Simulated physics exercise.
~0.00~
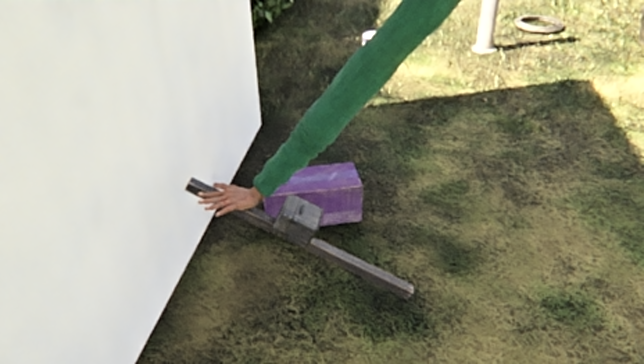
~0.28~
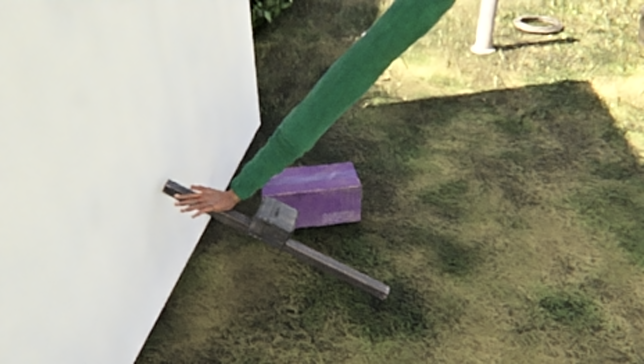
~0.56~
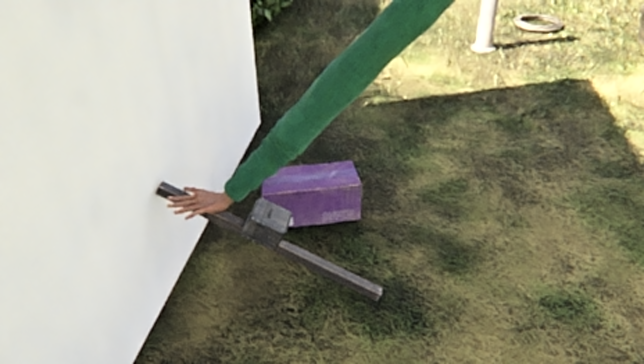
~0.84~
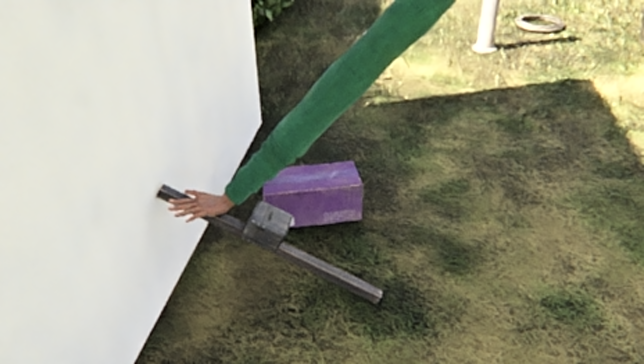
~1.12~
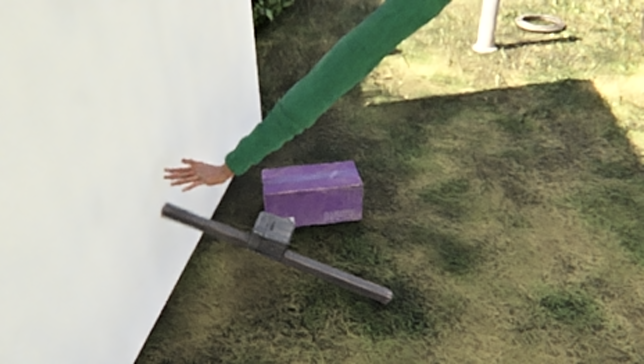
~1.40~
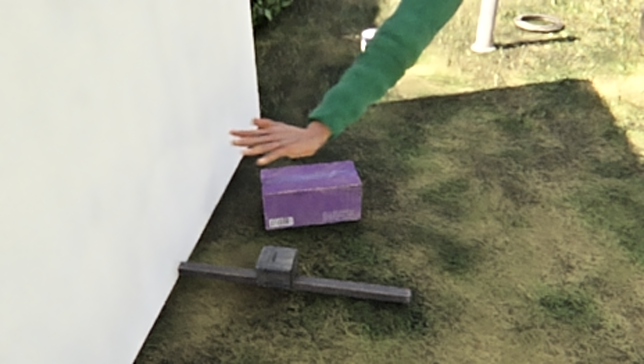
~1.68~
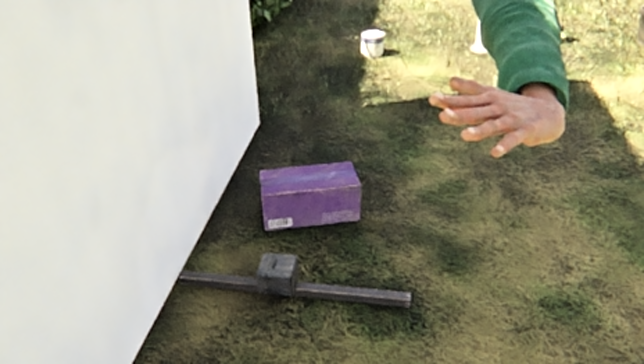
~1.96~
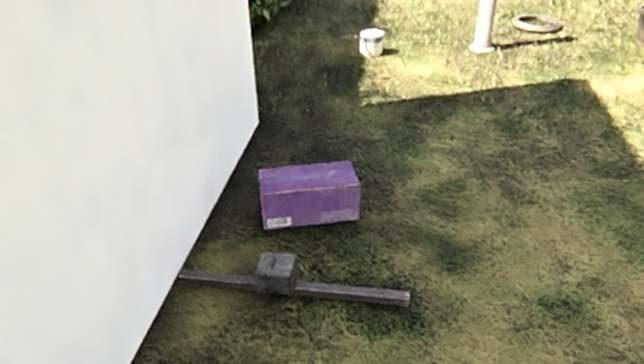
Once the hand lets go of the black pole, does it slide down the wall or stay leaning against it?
The black pole slides down the wall after the hand releases it and ends up lying low on the grass.
